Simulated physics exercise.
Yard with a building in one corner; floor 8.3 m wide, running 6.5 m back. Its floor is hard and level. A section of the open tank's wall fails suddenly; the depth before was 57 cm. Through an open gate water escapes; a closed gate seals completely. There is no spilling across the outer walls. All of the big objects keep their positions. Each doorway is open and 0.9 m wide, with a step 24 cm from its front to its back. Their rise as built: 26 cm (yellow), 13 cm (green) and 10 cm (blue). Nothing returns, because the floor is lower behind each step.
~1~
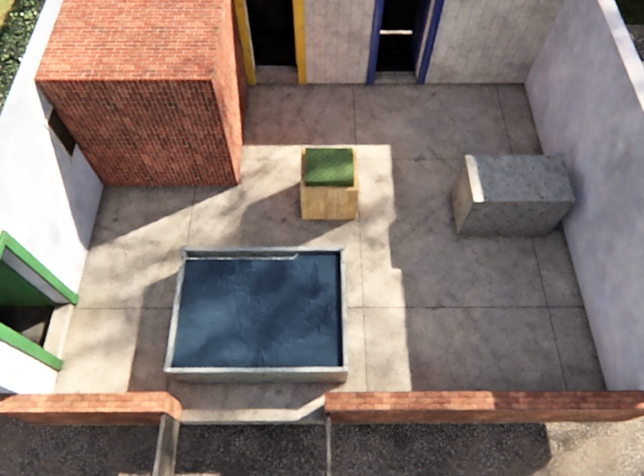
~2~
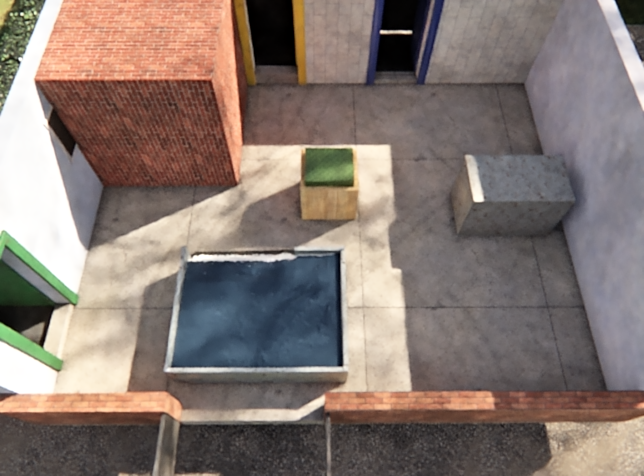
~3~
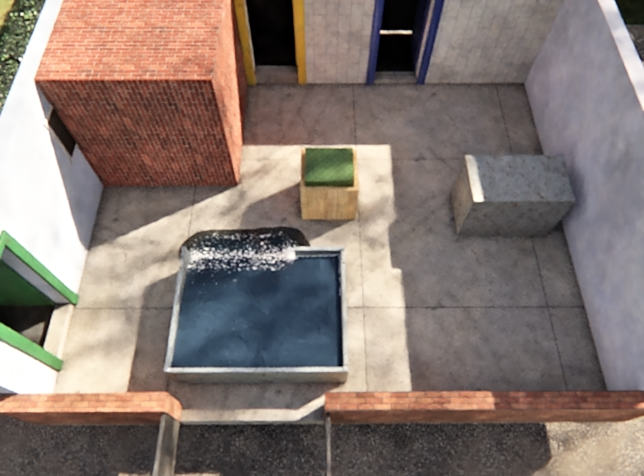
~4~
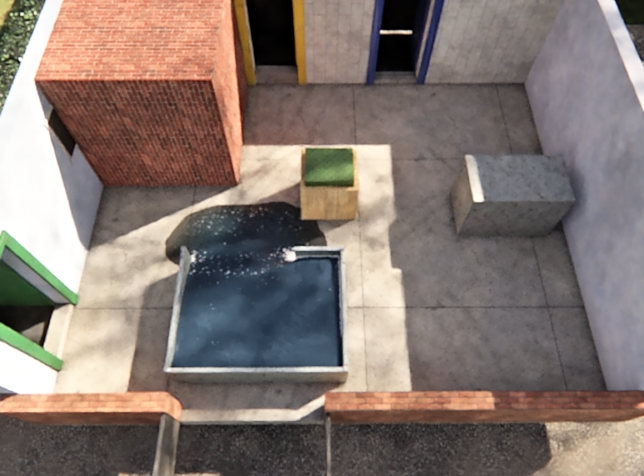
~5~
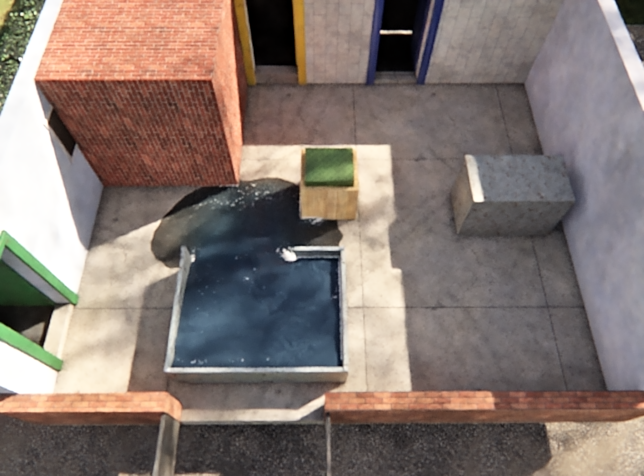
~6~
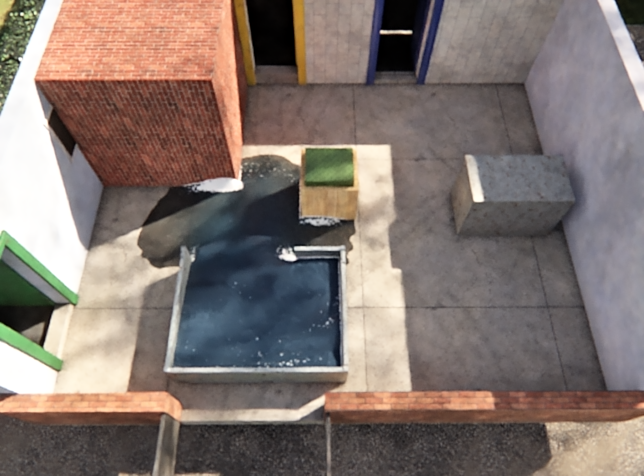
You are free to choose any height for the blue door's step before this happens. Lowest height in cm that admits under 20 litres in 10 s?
Roughly 5.5 cm.
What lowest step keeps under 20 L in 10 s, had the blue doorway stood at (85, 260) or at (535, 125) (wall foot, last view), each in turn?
You'd want roughly 10.5 cm there first, then roughly 10.5 cm.
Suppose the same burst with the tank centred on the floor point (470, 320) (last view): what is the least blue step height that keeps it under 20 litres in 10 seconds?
Roughly 21 centimetres.
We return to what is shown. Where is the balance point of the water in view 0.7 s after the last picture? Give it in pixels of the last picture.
The water's centre is at about (256, 270).
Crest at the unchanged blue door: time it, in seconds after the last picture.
At roughly 2.8 s.
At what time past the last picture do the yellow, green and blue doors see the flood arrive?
The flood shows up at yellow at 0.6 s, at green at 1.8 s, and at blue at 1.6 s.
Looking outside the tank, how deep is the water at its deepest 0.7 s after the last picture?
About 40 cm.
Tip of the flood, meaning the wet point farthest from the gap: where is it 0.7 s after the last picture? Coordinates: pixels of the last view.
Lab note: Front tip approx. at (284, 83).
Then, 0.7 s after the last picture water covers 20 % of the floor, deepest (40 cm) near (221, 191); it has not reached the blue door.
Then, 2.3 s after the last picture water covers 40 % of the floor, deepest (32 cm) near (103, 191); 9 cm at the blue door, 0 litres in over its 10 cm step.
Then, 9.3 s after the last picture water covers 90 % of the floor, deepest (12 cm) near (103, 191); 4 cm at the blue door, 1 litre in over its 10 cm step.
At the blue door as built, the water peaked near 10 cm, 2.9 s after the last picture.
Run again over the same 10 s with other heights there, 29 litres in over 4.5 cm, 14 litres over 6 cm. The limit of 20 litres is kept from about 5.5 cm up.
